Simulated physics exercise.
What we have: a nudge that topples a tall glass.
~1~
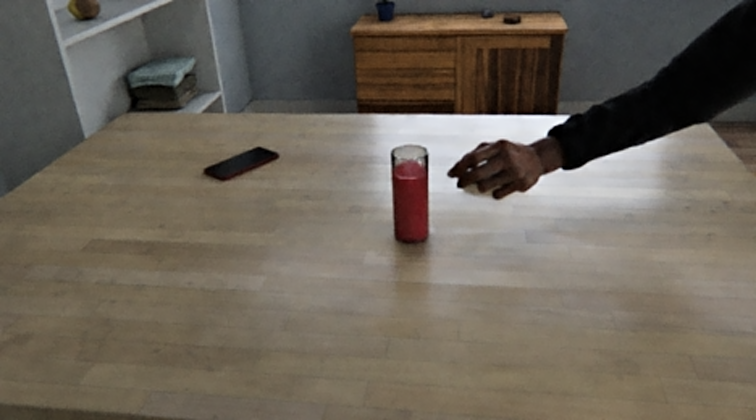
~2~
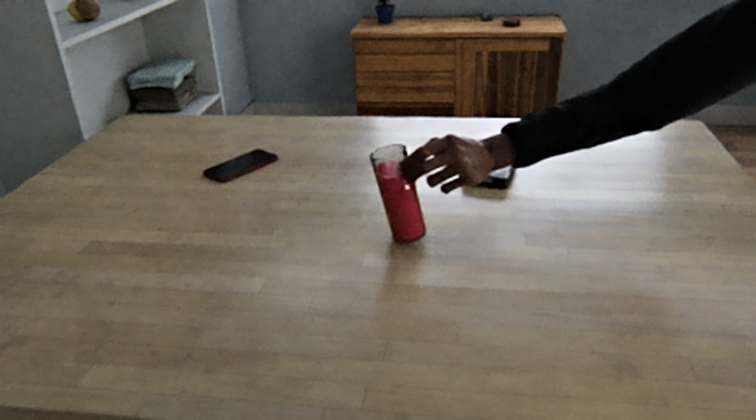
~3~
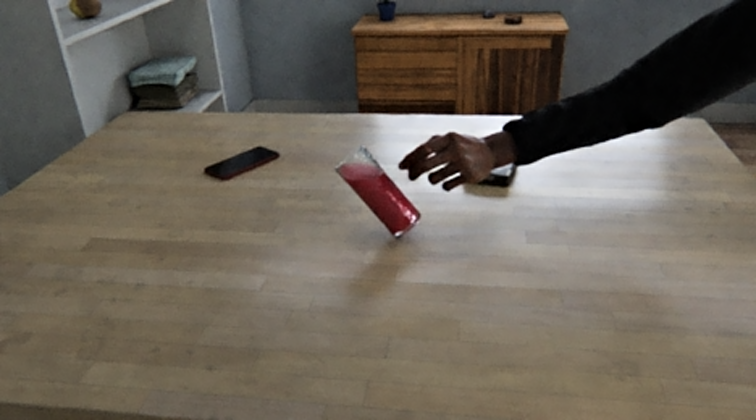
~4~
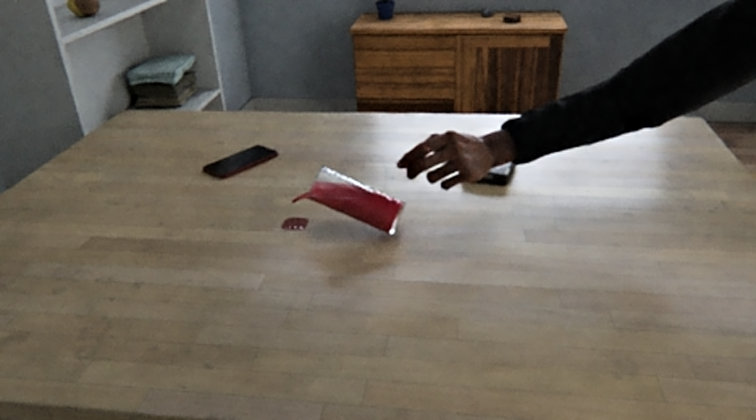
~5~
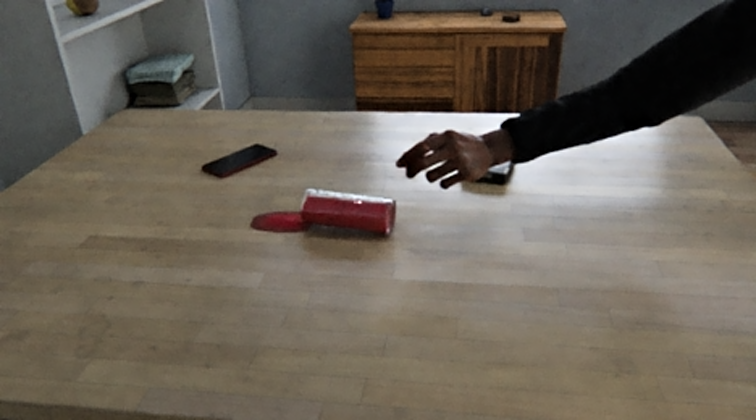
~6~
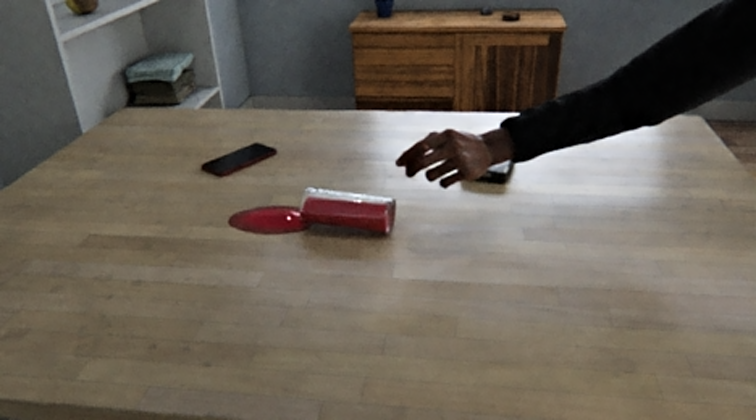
A tall glass of red liquid tips left as a hand pushes it, spilling onto the table.
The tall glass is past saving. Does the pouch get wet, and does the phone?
The pouch escapes and the phone is reached.
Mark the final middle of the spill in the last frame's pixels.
Roughly at (165, 210).
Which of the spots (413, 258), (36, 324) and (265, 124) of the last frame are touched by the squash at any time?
First untouched, second dry, third dry.
Soon after, the puddle covers about as much as a tray; the pouch is dry; the phone is wet.
Later, the puddle covers about as much as a big tray; the pouch is dry; the phone is wet.
In the end, the puddle covers about as much as a big tray; the pouch is dry; the phone is wet.
